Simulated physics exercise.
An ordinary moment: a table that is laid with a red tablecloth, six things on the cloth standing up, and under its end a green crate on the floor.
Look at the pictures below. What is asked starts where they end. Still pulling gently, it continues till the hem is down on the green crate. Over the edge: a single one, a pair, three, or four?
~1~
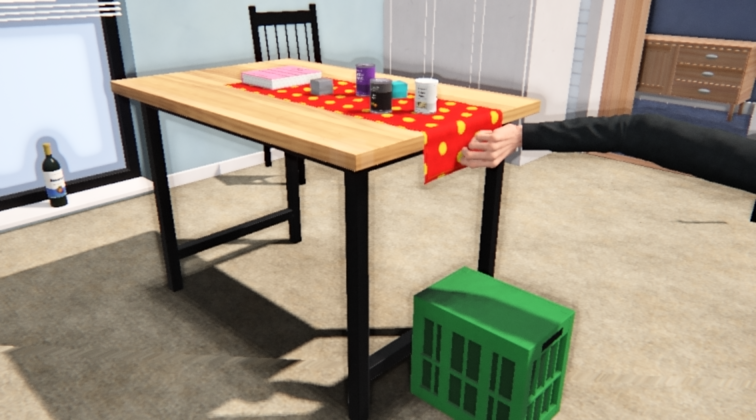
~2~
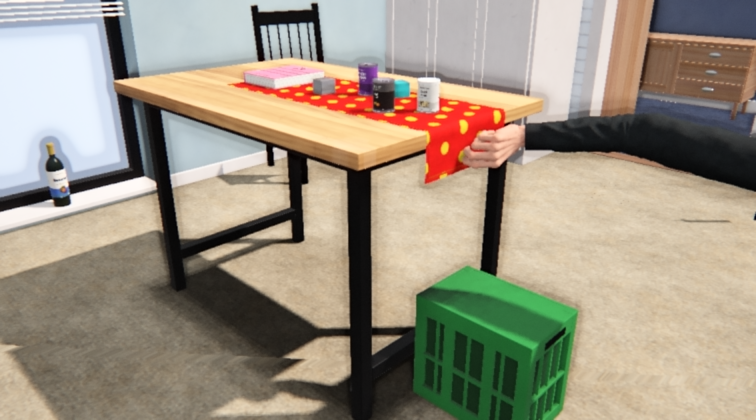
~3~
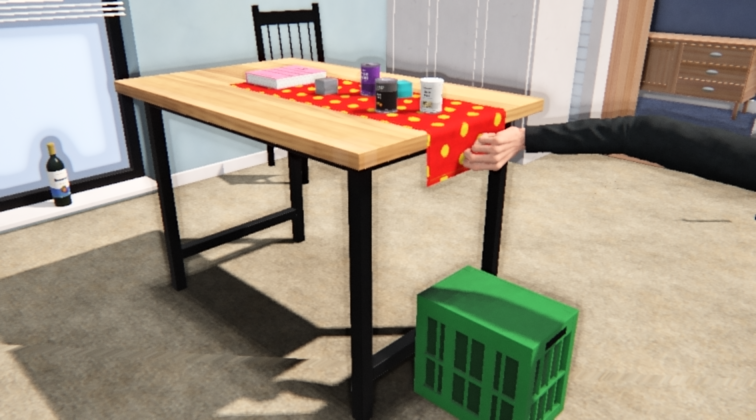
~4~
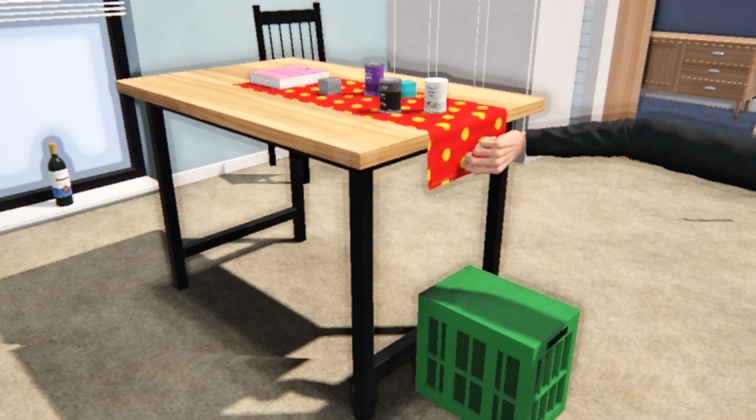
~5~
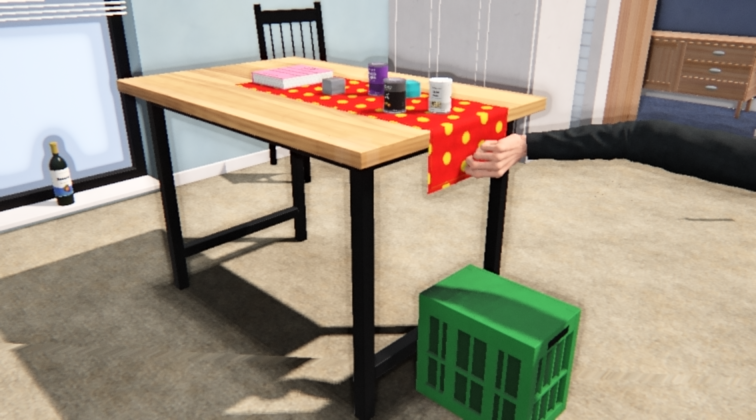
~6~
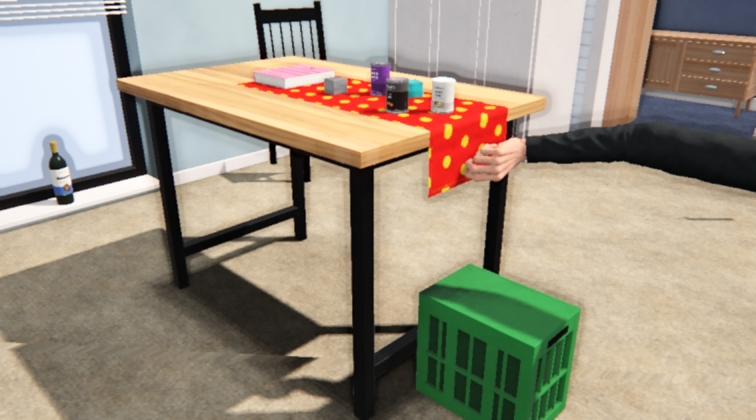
Three come down.
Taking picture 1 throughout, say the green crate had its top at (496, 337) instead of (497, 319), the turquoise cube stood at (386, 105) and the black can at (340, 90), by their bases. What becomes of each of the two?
Turquoise cube is gone, black can stays.
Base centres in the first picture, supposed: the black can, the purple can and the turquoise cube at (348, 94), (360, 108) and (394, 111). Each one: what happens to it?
As for the black can, it stays aboard; the purple can goes off; the turquoise cube goes off.
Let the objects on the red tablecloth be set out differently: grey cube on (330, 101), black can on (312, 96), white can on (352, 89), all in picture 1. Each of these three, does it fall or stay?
Grey cube: Still on; black can: Still on; white can: Still on.
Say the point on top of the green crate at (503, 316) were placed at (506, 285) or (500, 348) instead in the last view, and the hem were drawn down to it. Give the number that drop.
If so, 2 and 4.
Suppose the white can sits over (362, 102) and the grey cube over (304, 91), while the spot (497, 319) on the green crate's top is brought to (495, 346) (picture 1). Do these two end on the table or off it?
Result - the white can comes off, and the grey cube stays put.
Soon after, hem near (466, 256); white can and black can gone.
After that, hem on the crate; white can, black can and turquoise cube gone.
In the end, hem on the crate; white can, black can and turquoise cube gone. It carries off three.
